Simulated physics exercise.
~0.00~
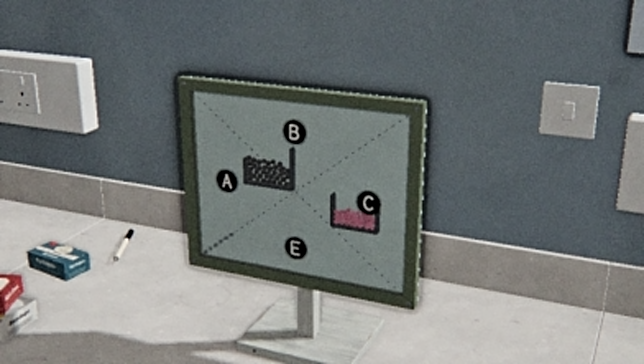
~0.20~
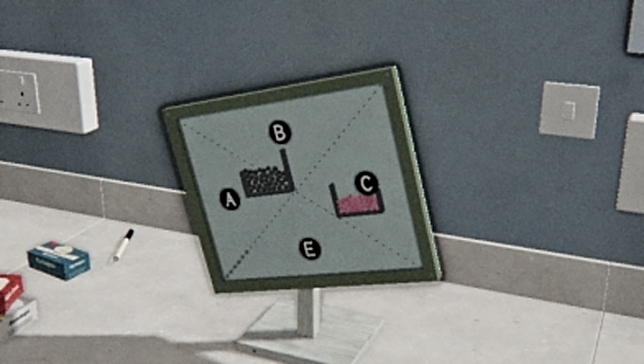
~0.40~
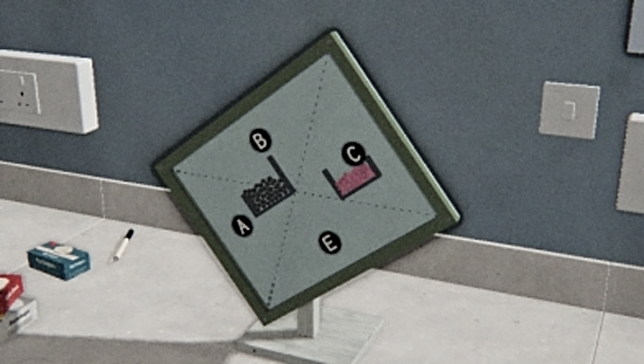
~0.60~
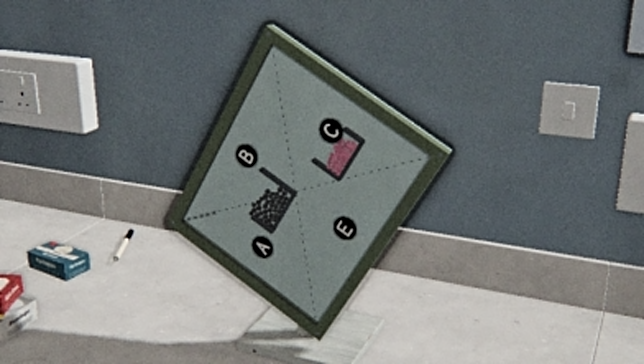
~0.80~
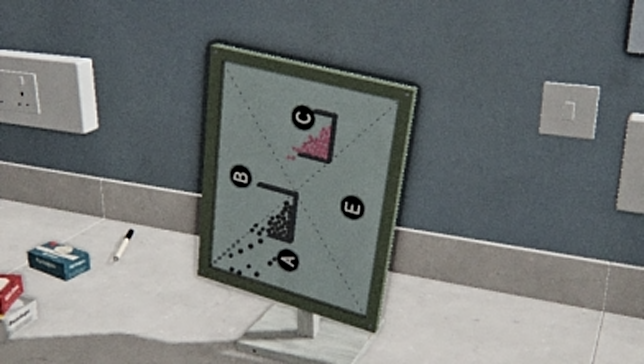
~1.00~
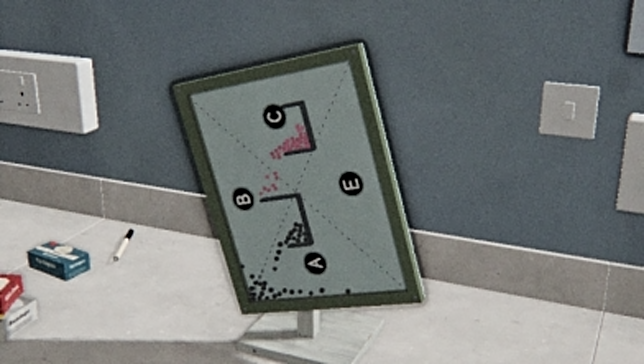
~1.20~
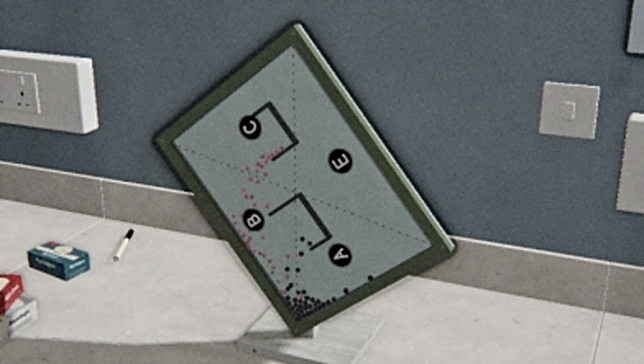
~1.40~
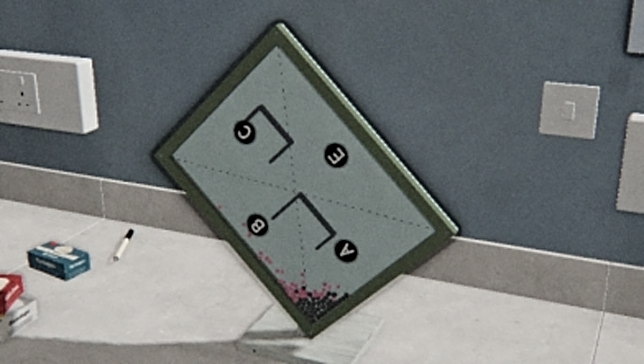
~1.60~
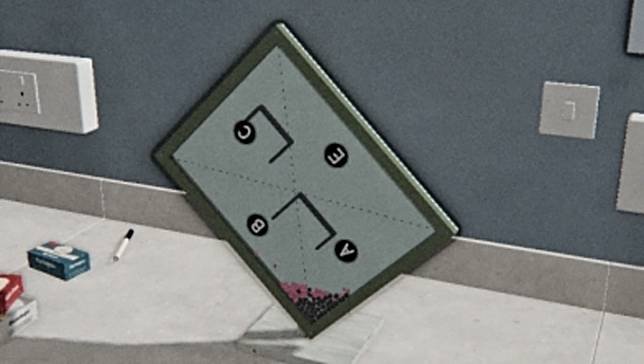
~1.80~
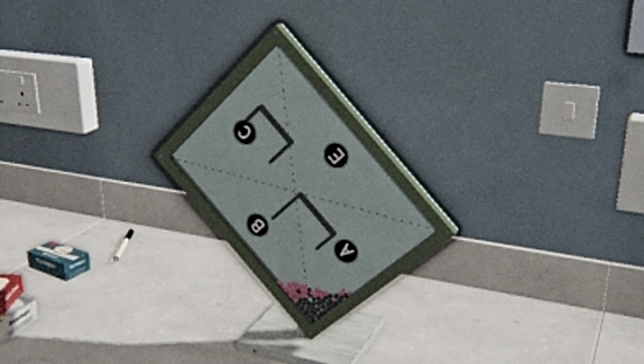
A framed case on a counter turning anticlockwise, black and pink beads spilling from two holders and settling in its lowest corner.
